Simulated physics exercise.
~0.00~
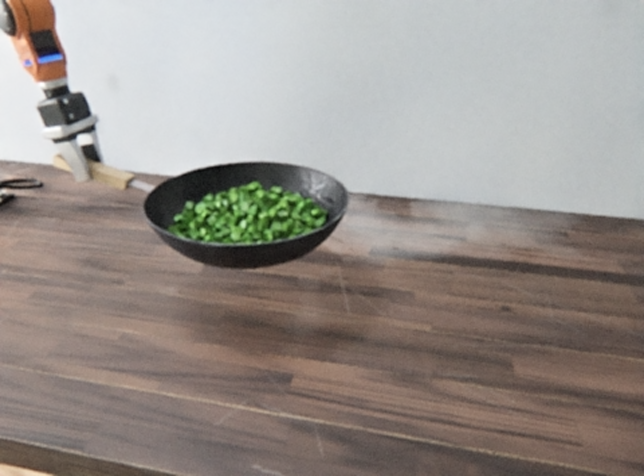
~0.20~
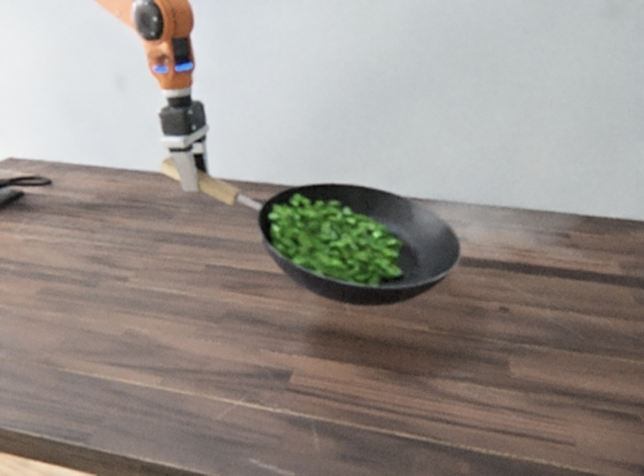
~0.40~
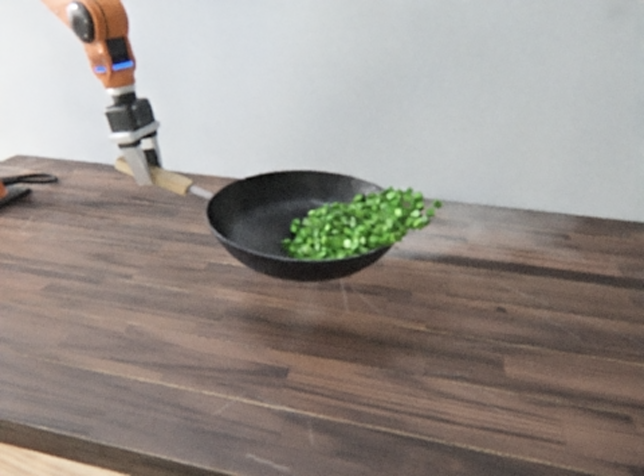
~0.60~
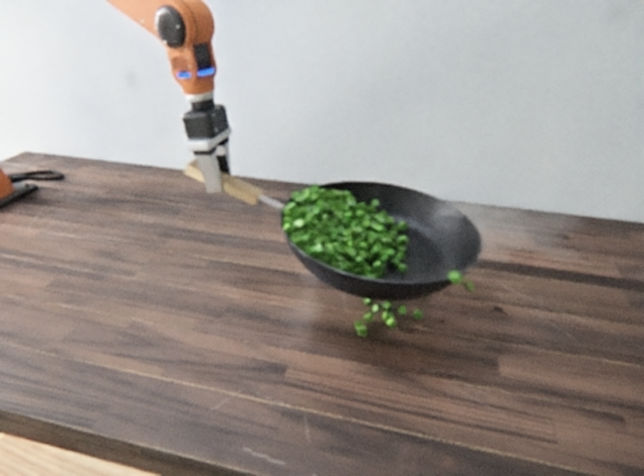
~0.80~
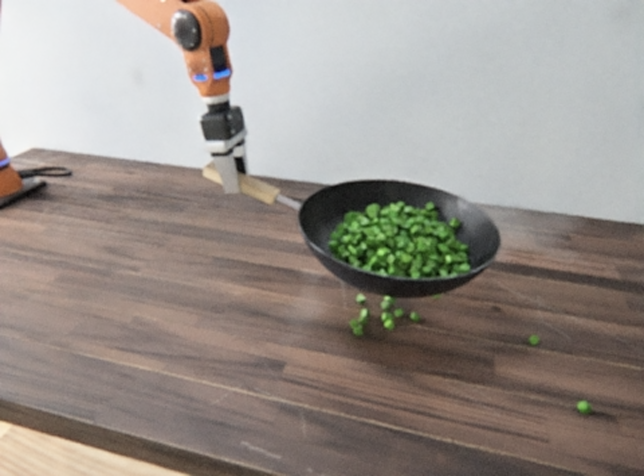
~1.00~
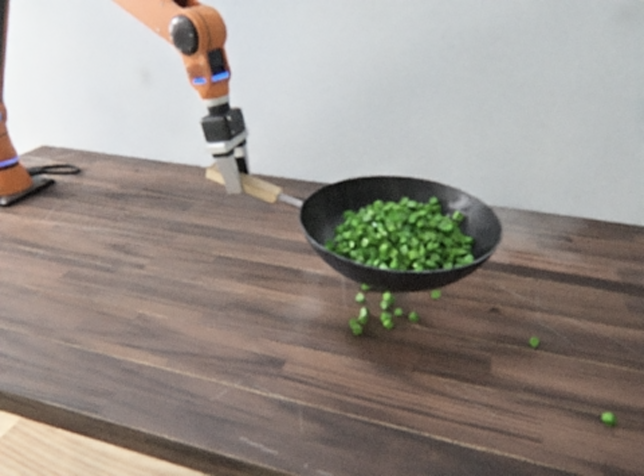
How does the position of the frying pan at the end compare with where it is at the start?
At the start the pan is held left of the middle of the view, and by the end it is clearly farther to the right, still above the table.
